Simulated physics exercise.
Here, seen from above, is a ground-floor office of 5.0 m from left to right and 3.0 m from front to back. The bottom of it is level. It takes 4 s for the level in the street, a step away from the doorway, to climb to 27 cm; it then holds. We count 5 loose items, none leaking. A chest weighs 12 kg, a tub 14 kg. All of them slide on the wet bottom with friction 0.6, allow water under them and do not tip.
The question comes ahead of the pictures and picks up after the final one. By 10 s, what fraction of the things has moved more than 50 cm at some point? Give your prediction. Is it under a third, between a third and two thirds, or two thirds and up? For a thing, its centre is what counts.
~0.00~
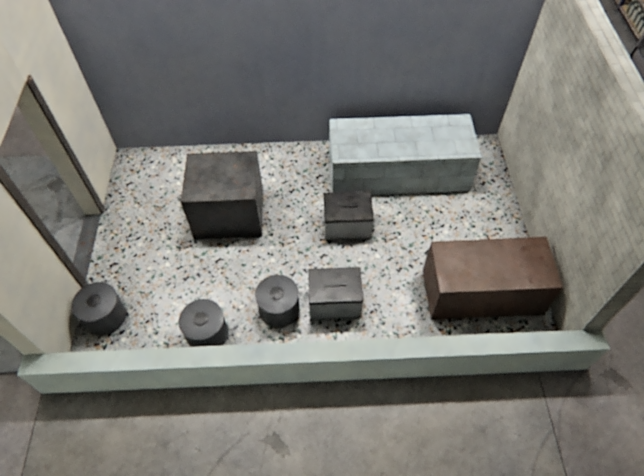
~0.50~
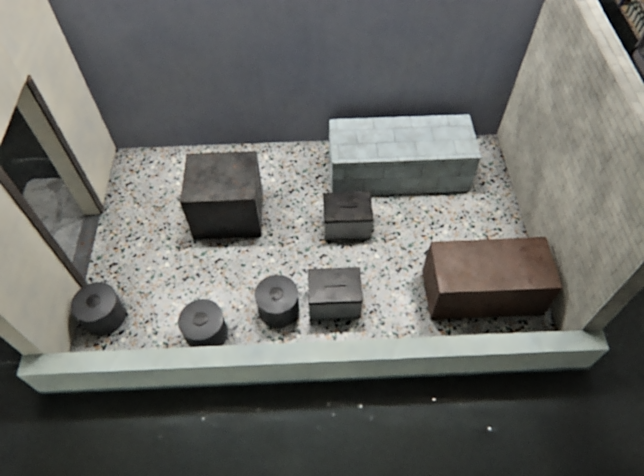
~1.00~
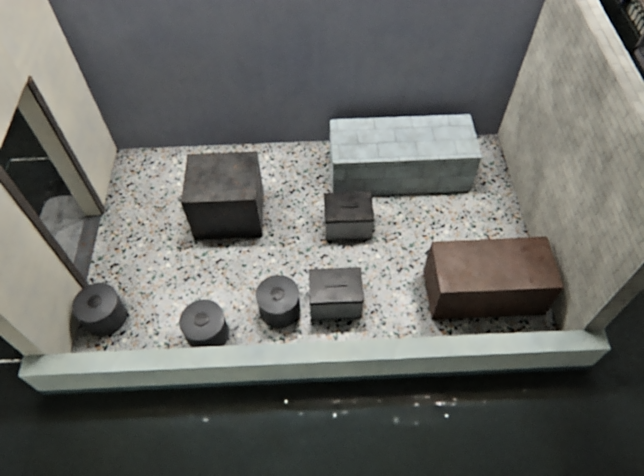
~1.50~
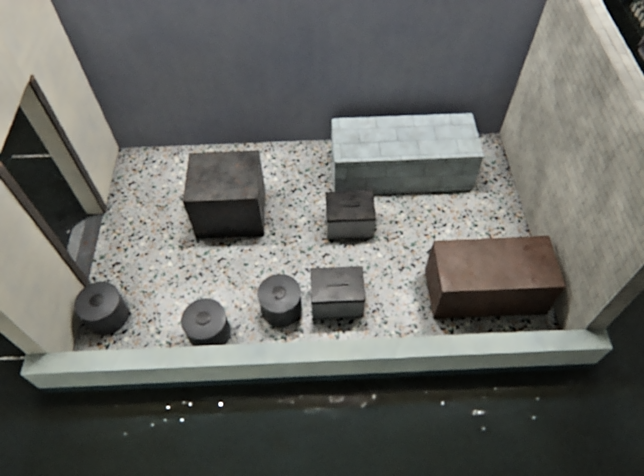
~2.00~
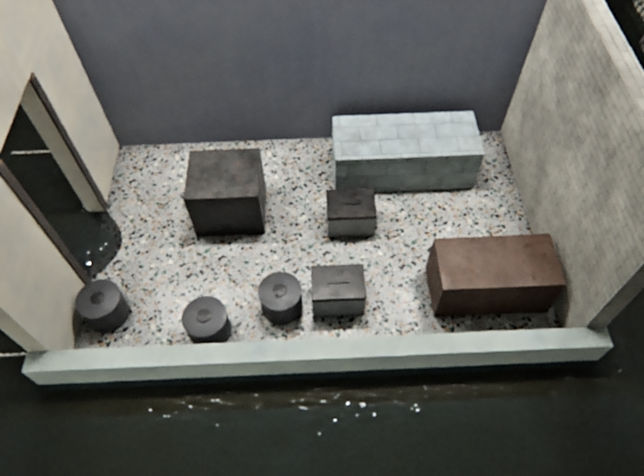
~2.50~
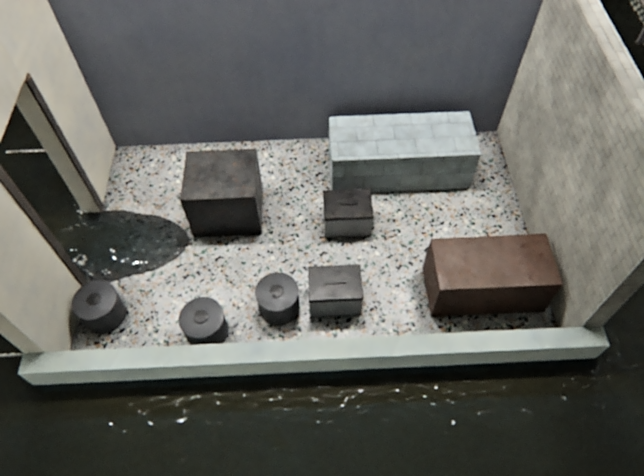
A good part, a third to two thirds, move that far.
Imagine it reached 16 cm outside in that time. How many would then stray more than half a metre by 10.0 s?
Count under that change: 0.
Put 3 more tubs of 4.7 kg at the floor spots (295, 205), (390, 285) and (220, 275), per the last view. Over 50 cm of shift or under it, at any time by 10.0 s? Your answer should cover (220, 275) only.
Result: Exceeded.
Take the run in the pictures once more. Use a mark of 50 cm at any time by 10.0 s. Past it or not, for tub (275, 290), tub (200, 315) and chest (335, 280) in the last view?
In turn: Above the mark, above the mark, above the mark.
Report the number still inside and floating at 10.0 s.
I'd say 4 of them.
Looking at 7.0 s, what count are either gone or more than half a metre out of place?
Count: 2.
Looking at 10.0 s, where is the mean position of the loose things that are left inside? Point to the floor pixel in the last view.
(352, 258).
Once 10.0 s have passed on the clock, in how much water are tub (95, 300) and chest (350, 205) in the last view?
Some 8 cm at the first, some 9 cm at the second.
After 3.5 s 0 of 5 are over 50 cm from their spots; 0 afloat.
After 4.5 s 0 of 5 are over 50 cm from their spots; 0 afloat.
After 7.0 s 2 of 5 are over 50 cm from their spots; 3 afloat.
After 10.0 s 3 of 5 are over 50 cm from their spots, and 3 have been at some point; 4 afloat.
